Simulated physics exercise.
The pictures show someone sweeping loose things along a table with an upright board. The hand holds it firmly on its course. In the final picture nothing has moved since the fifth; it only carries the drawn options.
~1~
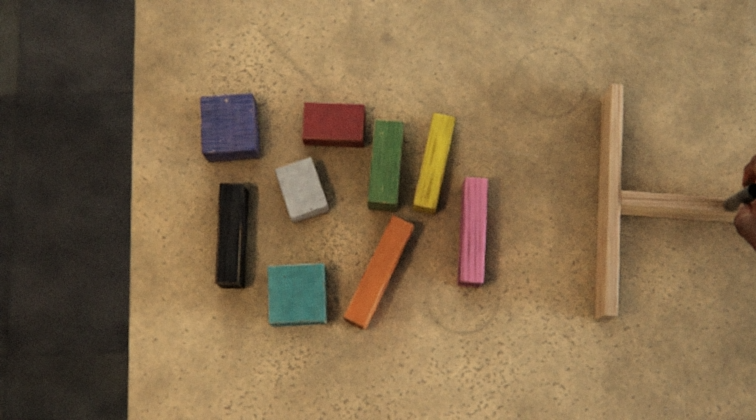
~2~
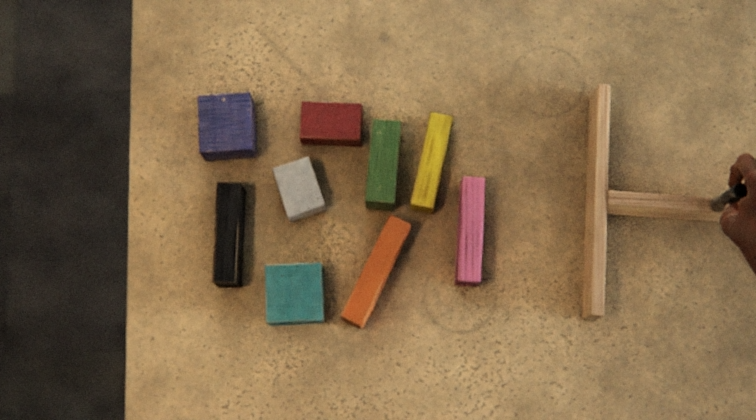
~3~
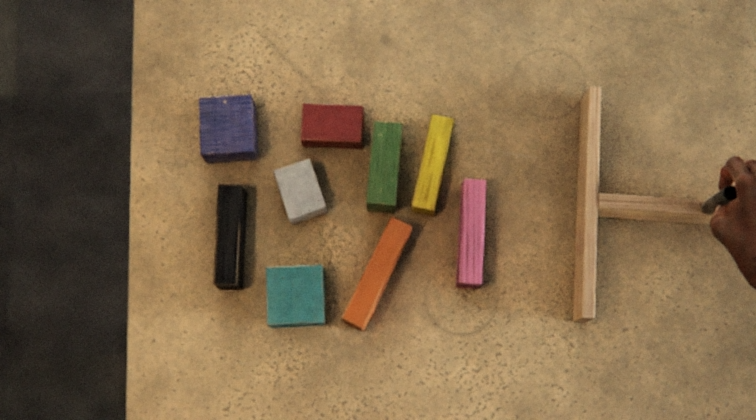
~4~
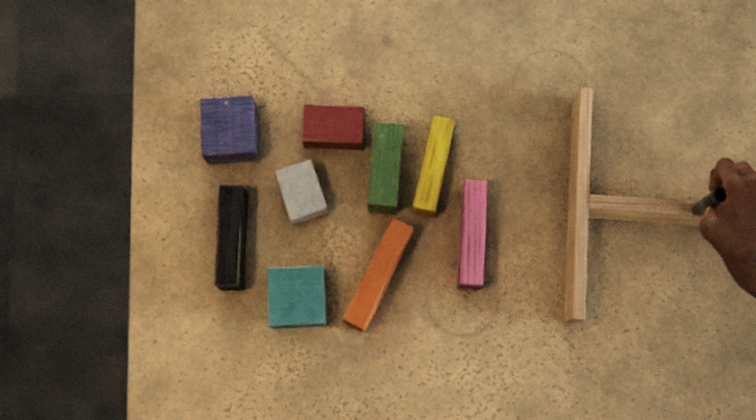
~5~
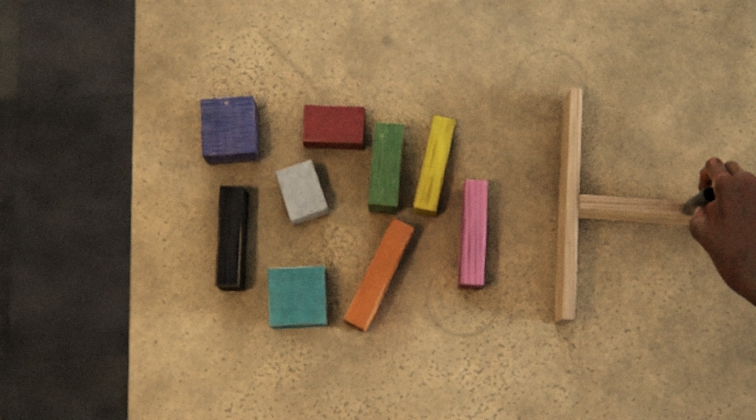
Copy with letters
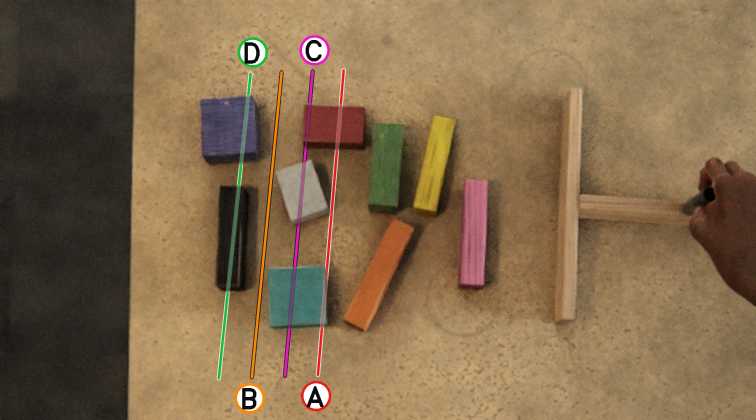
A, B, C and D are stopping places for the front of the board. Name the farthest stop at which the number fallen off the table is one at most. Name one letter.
As far as mark D.
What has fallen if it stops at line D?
It is the black stick.
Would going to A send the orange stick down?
By then, no.
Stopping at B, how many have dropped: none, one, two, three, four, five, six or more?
The count is none.
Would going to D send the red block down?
No.
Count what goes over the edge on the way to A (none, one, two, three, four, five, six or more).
By then, none.
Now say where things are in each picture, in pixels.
The first picture shows blue block (230, 128); pink stick (472, 233); red block (334, 125).
The second picture shows board (601, 197); white block (299, 190).
The third picture shows board (591, 199); turquoise block (296, 297).
The fourth picture shows board (582, 201); green bar (385, 168).
The fifth picture shows board (573, 201); blue block (231, 131); pink stick (473, 235); red block (335, 127).
On the marked copy, A at (331, 218); B at (267, 220); C at (299, 219); D at (235, 221).
Taking D. A third of the way, board (451, 205); yellow stick (418, 164); green bar (381, 167).
Two thirds of the way, board (329, 209); black stick (197, 242); blue block (219, 128).
When it is over, board (235, 212); black stick over the edge; white block (137, 186); one fallen.
As for the rest, A is within the limit but short; B is within the limit but short; C is within the limit but short.
